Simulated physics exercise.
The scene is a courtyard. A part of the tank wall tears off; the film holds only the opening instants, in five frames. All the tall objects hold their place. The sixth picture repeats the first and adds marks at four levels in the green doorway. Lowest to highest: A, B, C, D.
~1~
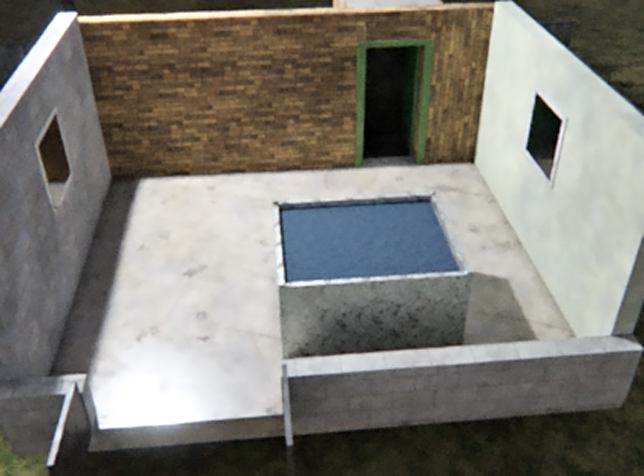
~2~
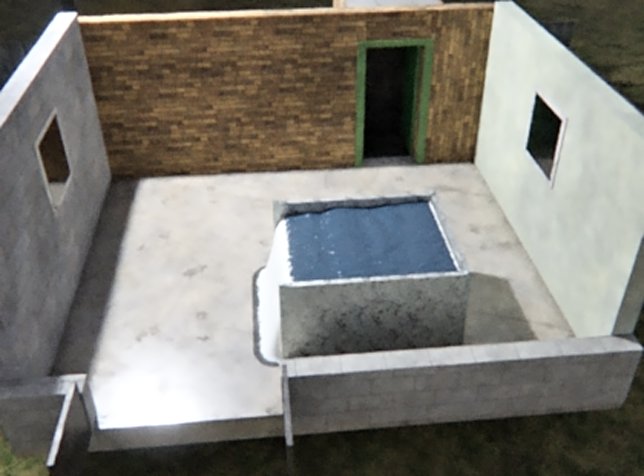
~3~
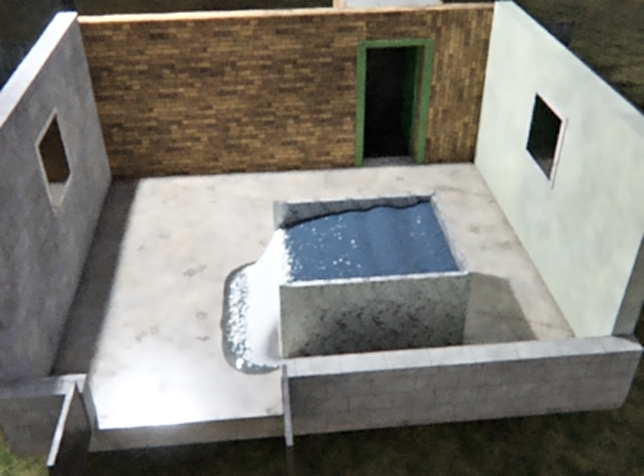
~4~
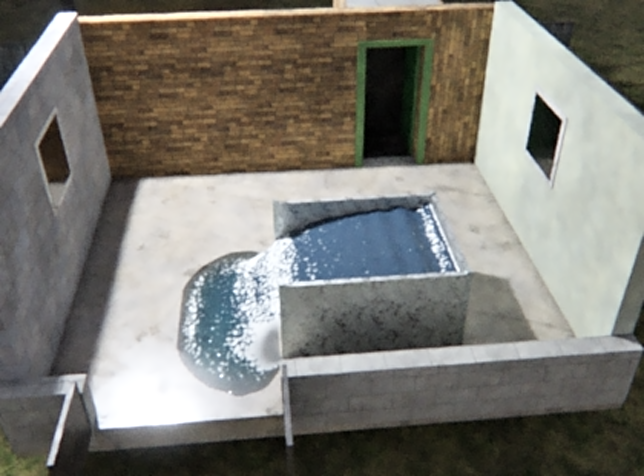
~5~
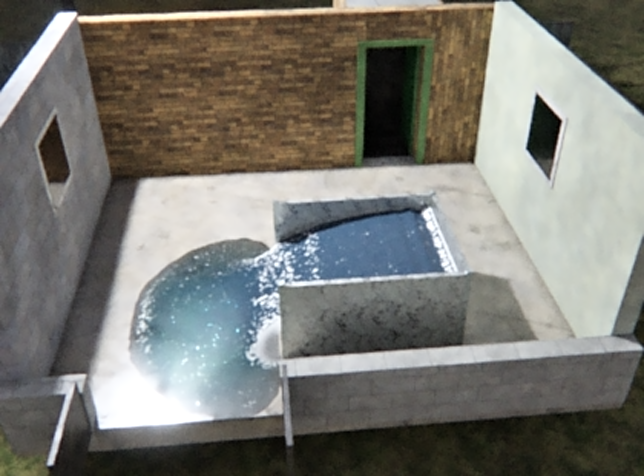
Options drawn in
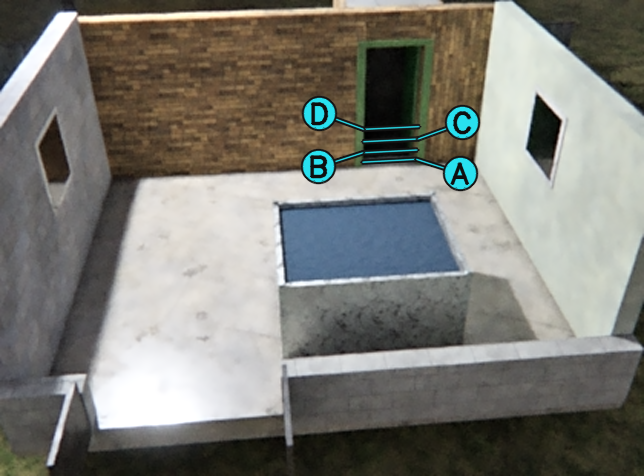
Blue water pouring out of the left side of a raised tank and spreading in a rounded pool across a walled courtyard floor.
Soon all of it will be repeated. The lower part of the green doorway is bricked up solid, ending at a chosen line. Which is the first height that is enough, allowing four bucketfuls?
The limit is A.
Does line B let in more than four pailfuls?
No, not at all.
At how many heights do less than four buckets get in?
All of the four.
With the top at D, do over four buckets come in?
No, that is safe.
In cyan, A at (389, 160); B at (390, 151); C at (390, 140); D at (391, 127); from the bottom up A, B, C, D.
Choosing A, a splash gets over, under a bucket.
Choosing B, nothing gets over.
Choosing C, nothing gets over.
Choosing D, nothing gets over.
